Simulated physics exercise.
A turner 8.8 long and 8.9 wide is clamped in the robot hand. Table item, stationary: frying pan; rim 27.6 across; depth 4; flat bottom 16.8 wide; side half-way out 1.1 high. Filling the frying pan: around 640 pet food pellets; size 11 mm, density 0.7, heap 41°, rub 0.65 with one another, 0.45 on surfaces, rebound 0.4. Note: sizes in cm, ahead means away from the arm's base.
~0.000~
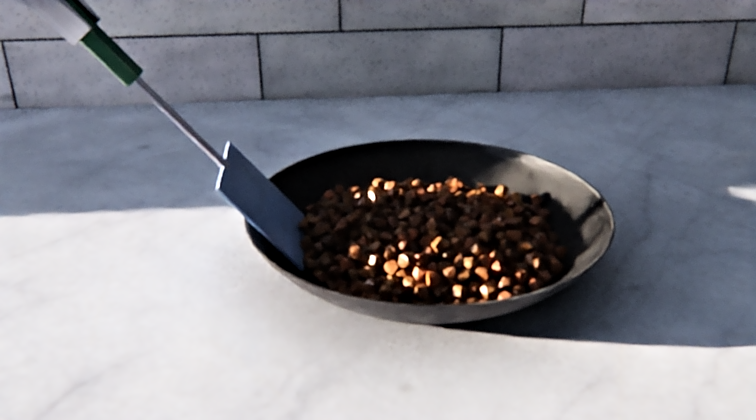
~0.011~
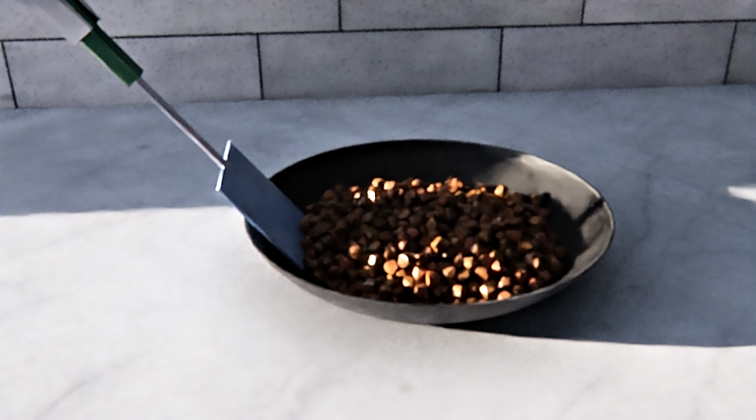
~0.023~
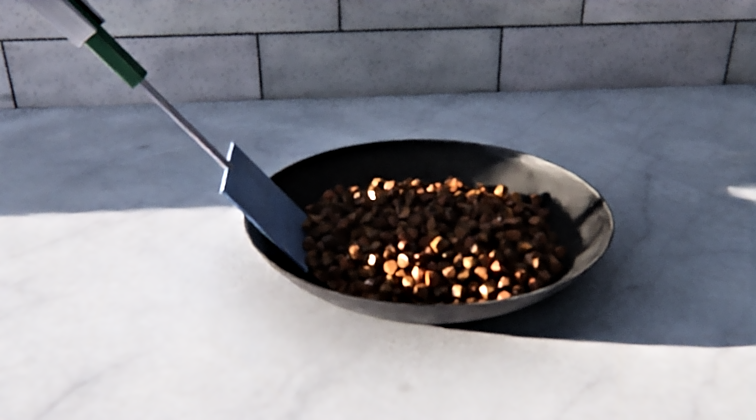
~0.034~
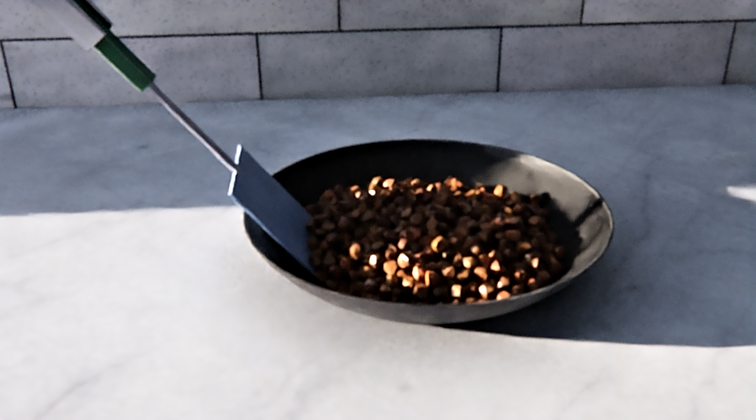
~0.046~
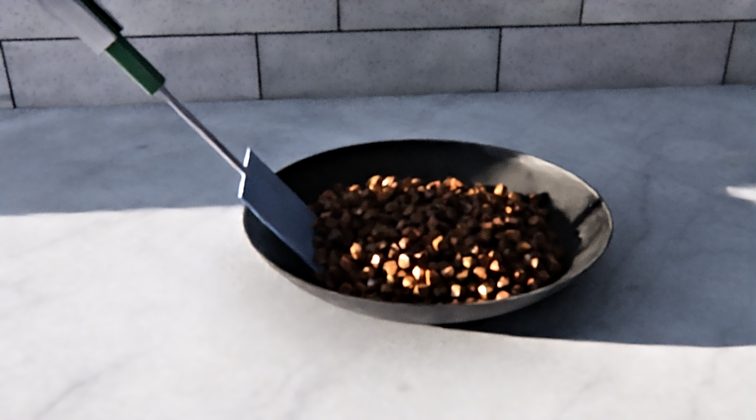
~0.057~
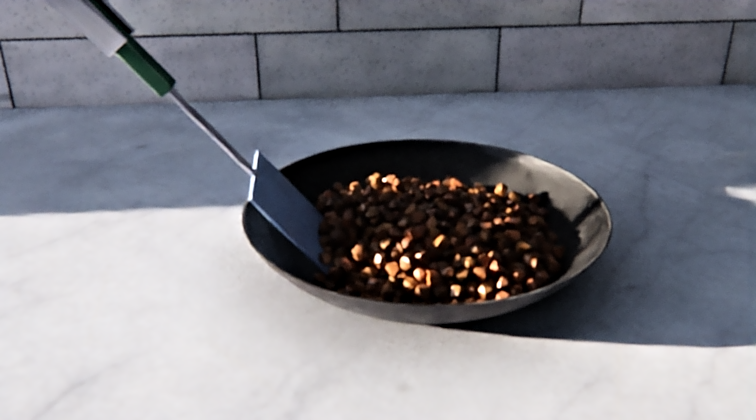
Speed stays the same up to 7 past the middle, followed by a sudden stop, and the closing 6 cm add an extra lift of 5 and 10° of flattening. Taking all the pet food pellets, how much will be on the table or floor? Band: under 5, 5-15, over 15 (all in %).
5-15 %.
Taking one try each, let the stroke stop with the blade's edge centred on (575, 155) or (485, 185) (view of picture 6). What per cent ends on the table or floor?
Try 1: Approx. 30 %; try 2: Approx. 0 %.
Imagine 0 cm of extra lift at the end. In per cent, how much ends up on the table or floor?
Result: Approx. 5 %.
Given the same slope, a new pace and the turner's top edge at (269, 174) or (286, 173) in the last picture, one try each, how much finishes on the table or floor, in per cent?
Roughly 15 and 20 percent.
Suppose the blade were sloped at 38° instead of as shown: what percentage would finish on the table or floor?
Somewhere around 5 per cent would end on the table or floor.
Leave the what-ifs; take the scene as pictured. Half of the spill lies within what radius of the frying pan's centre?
Looks like roughly 20 centimetres to me.
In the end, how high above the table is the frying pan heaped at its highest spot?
Close to 6.0 centimetres high.
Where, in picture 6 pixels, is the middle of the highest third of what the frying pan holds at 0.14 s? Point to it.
Roughly at pixel (446, 218).
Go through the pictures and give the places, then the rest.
The turner top edge at (223, 164), sloping 51°; upper third of the load around (426, 223), from x 305 to 560, top at y 180; 642 in the frying pan, in the first frame.
The turner top edge at (224, 164), sloping 51°; upper third of the load around (426, 223), from x 305 to 560, top at y 180, in the second frame.
The turner top edge at (227, 165), sloping 51°; upper third of the load around (425, 223), from x 305 to 560, top at y 180, in the third frame.
The turner top edge at (235, 168), sloping 51°; upper third of the load around (421, 222), from x 310 to 560, top at y 180, in the fourth frame.
The turner top edge at (244, 171), sloping 51°; upper third of the load around (419, 222), from x 310 to 560, top at y 180, in the fifth frame.
The turner top edge at (253, 173), sloping 51°; upper third of the load around (420, 220), from x 310 to 560, top at y 180; 642 in the frying pan, in the sixth frame.
After 0.14 s, sloping 51°, highest piece 5 above the table; 642 in the frying pan.
After 0.22 s, sloping 47°, highest piece 6 above the table; 642 in the frying pan.
After 0.47 s, sloping 41°, highest piece 7 above the table; 602 in the frying pan, 32 on the table or floor, 8 on the blade or in flight.
After 1.52 s, sloping 41°, highest piece 6 above the table; 594 in the frying pan, 48 on the table or floor.
In the end, 594 in the frying pan, 48 on the table or floor. That is 7 % on the table or floor.
